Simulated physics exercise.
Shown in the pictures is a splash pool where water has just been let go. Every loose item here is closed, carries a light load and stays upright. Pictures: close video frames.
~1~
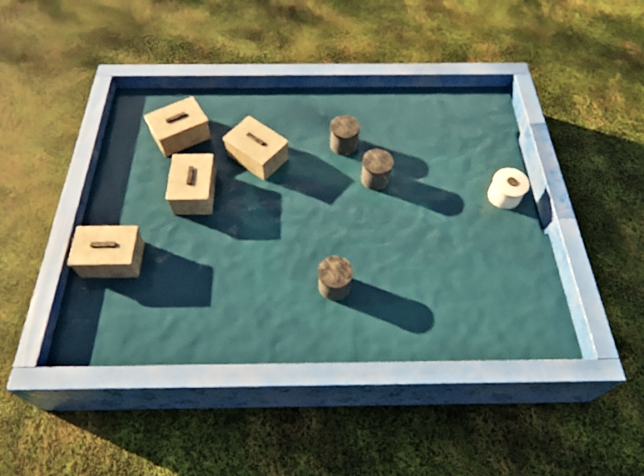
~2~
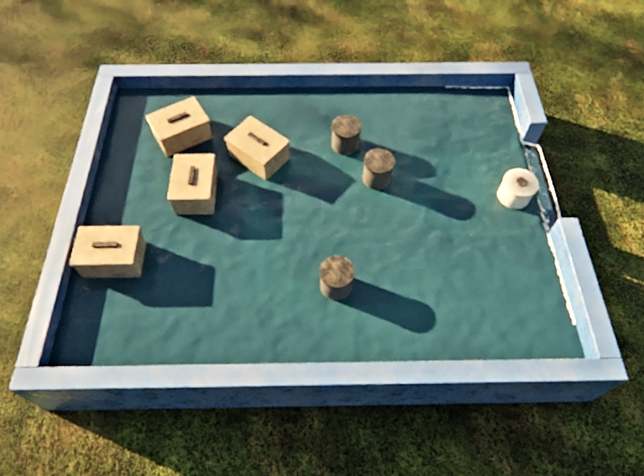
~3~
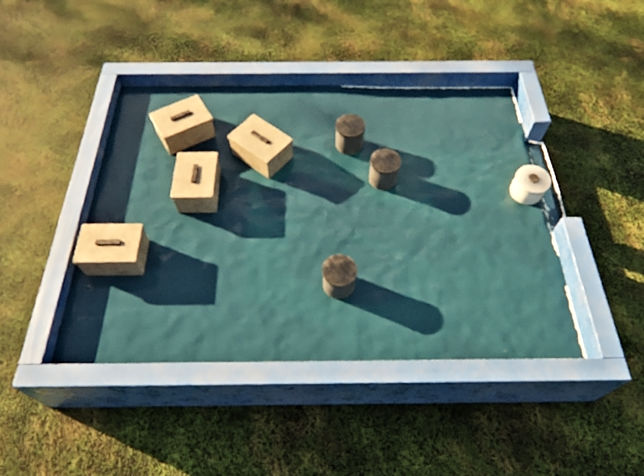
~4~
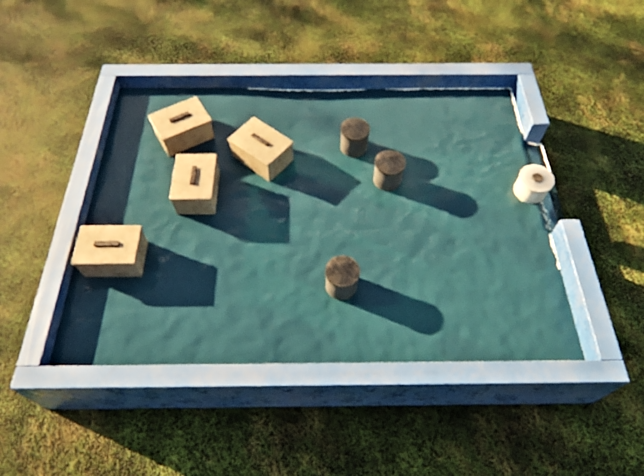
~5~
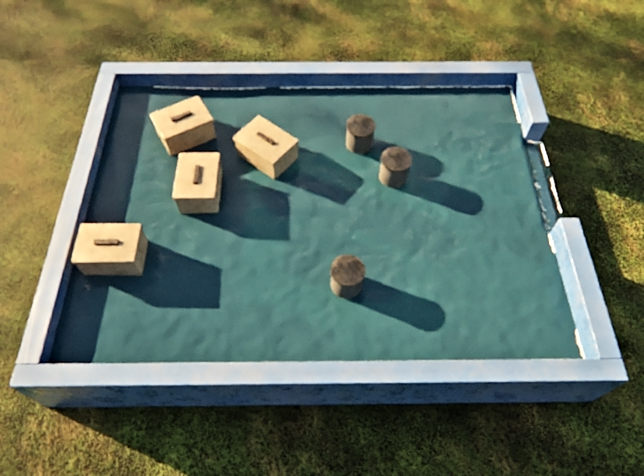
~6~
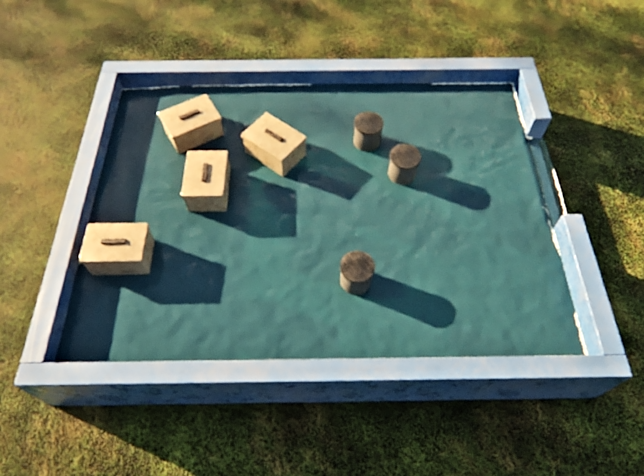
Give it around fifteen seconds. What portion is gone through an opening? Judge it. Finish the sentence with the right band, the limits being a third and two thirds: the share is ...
The share is under a third.
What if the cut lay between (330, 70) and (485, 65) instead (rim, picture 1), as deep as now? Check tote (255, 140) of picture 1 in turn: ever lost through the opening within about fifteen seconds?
As for this one, I'd say it escapes.
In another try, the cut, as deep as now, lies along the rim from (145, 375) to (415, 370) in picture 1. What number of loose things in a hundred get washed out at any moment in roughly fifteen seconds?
By my count it's 0 percent.
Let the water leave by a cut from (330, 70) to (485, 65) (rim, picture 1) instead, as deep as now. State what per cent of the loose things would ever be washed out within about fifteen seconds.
About 10 percent.
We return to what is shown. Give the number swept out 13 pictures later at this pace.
I count 1.
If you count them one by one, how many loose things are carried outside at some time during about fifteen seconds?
It comes out at 1.
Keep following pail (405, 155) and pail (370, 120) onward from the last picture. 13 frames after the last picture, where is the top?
Expect the tops close to (472, 155) and (419, 127).
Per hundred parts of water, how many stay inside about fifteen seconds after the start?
It comes to about 70 parts in a hundred.
A moment on, 1 of 8 are out; 7 afloat.
Next, 1 of 8 are out; 7 afloat.
Later, 1 of 8 are out; 7 afloat.
In the end, 1 of 8 are out; 7 afloat.
